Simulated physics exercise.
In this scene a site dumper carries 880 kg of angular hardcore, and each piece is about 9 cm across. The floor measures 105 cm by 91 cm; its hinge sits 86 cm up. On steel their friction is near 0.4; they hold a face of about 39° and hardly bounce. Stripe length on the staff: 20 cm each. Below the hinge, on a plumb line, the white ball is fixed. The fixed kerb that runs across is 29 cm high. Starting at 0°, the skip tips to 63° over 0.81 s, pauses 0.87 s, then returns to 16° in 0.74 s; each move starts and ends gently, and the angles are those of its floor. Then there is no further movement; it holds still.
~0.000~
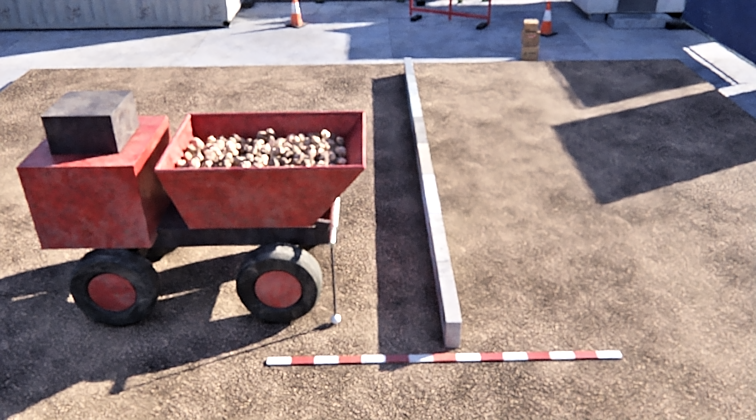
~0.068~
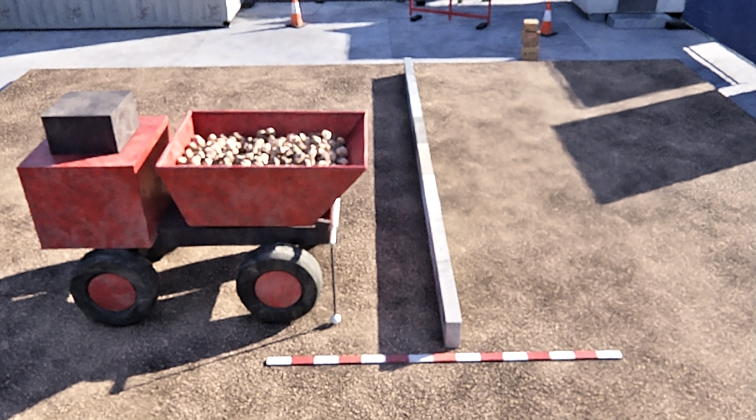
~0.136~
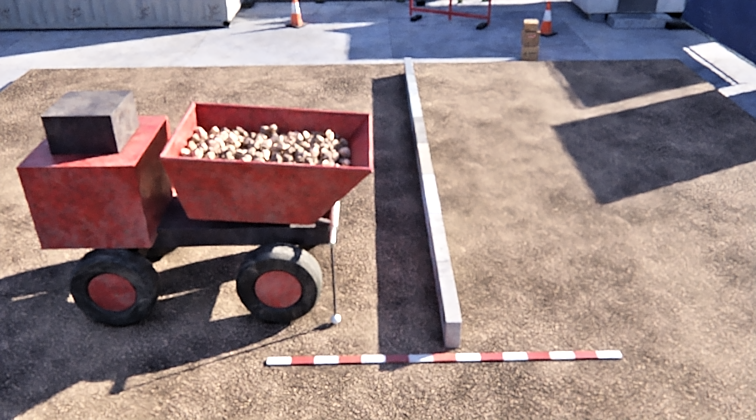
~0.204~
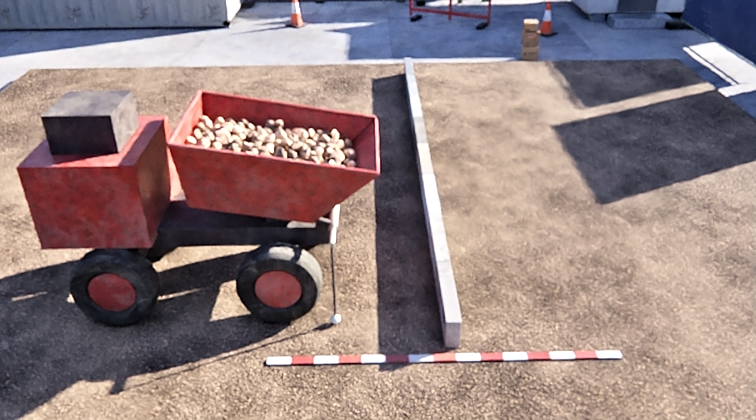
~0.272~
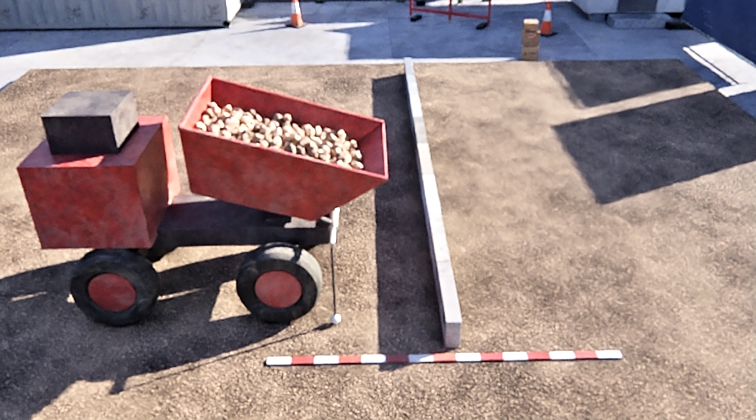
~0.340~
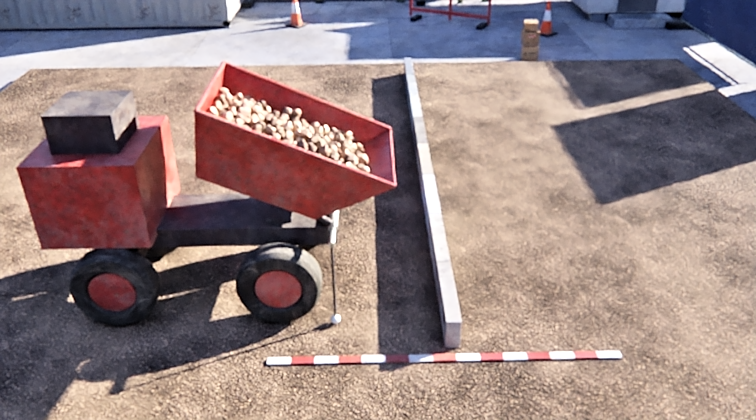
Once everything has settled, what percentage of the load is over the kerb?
45 %.
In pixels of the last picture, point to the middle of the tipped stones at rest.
In the last view, about (482, 276).
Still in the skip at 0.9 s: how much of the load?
Still inside: Around 100 %.
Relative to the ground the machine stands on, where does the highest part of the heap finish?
It finishes some 40 cm up from that ground.
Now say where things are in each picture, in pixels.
In the first frame, the skip is at 0°, its lip at (364, 168); the top of the load is at (266, 145).
In the second frame, the skip is at 1°, its lip at (366, 168); the top of the load is at (266, 144); the stones move at 0.4 m/s on average.
In the third frame, the skip is at 5°, its lip at (371, 171); the top of the load is at (230, 139); the stones move at 0.9 m/s on average.
In the fourth frame, the skip is at 10°, its lip at (378, 174); the top of the load is at (218, 127); the stones move at 1.3 m/s on average.
In the fifth frame, the skip is at 17°, its lip at (387, 180); the top of the load is at (225, 115); the stones move at 1.4 m/s on average.
In the sixth frame, lip at (395, 187), floor tilted 24°, highest stones at (229, 102); the stones move at 1.5 m/s on average.
After 0.6 s the floor is at 53°; 100 % in the skip; the foremost stones are at (388, 194).
After 0.9 s the floor is at 63°; 99 % in the skip, 1 % on this side of the kerb; the foremost stones are at (438, 214).
After 2.9 s the floor is at 16°; 47 % in the skip, 10 % on this side of the kerb, 43 % over the kerb; the foremost stones are at (638, 286).
After 5.7 s the floor is at 16°; 47 % in the skip, 10 % on this side of the kerb, 43 % over the kerb; the foremost stones are at (638, 286).
